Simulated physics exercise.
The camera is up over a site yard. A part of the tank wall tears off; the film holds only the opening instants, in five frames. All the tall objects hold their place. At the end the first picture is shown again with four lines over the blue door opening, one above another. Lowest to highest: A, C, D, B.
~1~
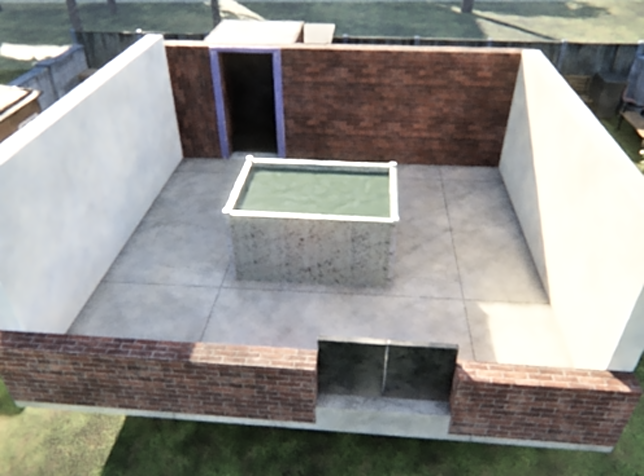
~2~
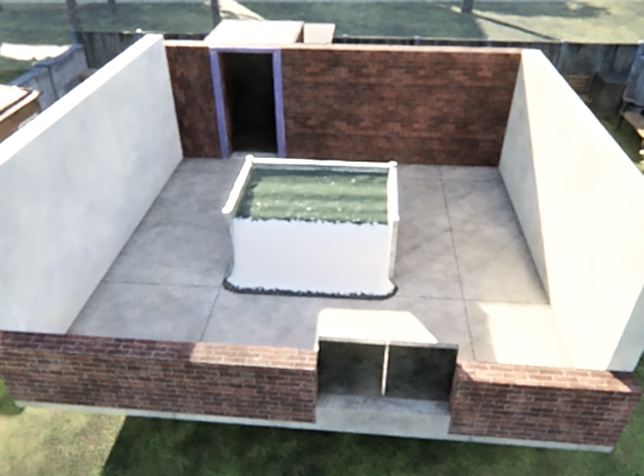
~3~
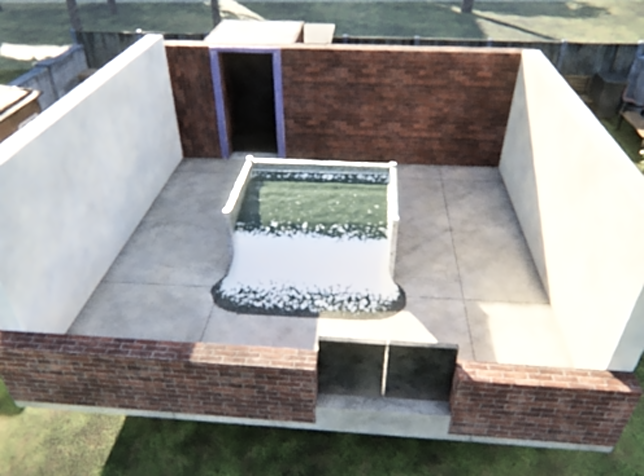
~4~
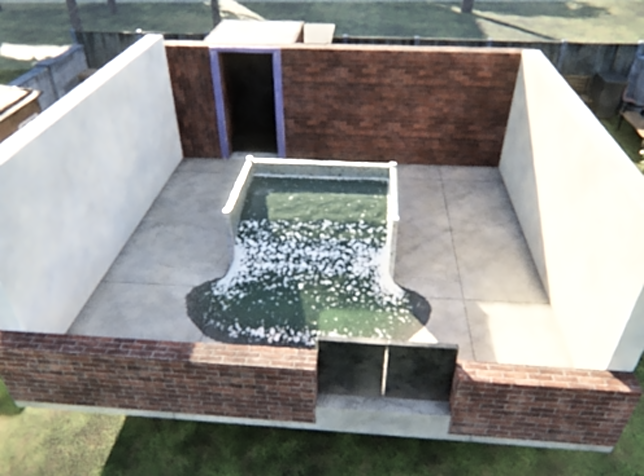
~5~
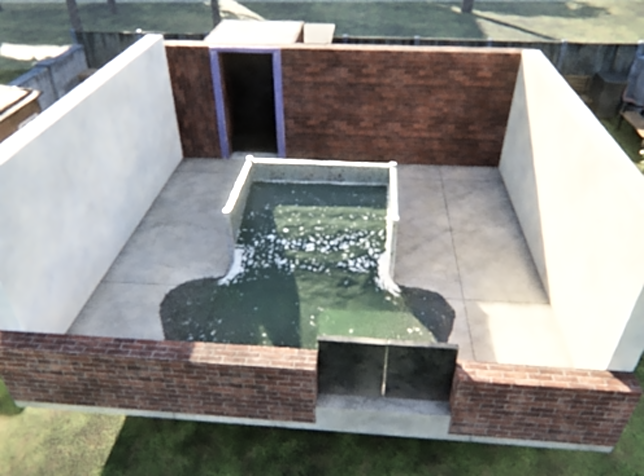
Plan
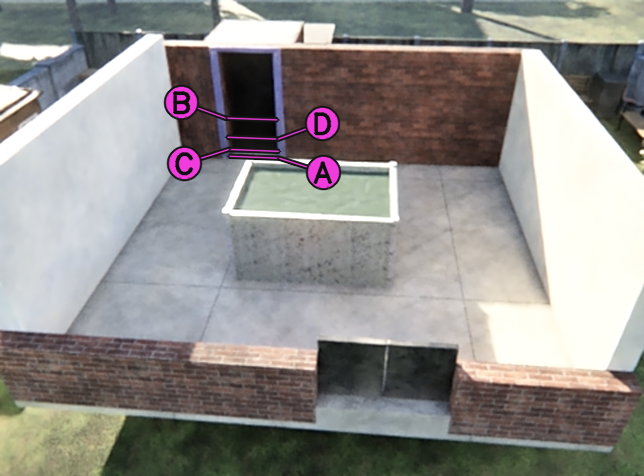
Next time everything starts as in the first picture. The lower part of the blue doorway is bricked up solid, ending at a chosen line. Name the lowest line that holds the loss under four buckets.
The limit is C.
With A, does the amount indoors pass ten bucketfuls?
Yes.
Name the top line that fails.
A it is.
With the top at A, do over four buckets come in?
Yes, it does.
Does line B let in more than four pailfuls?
No, that is safe.
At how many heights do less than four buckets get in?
Three.
On the marked copy, A at (254, 157); B at (251, 119); C at (253, 150); D at (252, 138); from the bottom up A, C, D, B.
For line A, some 20 bucketfuls get in.
For line B, nothing gets over.
For line C, nothing gets over.
For line D, nothing gets over.
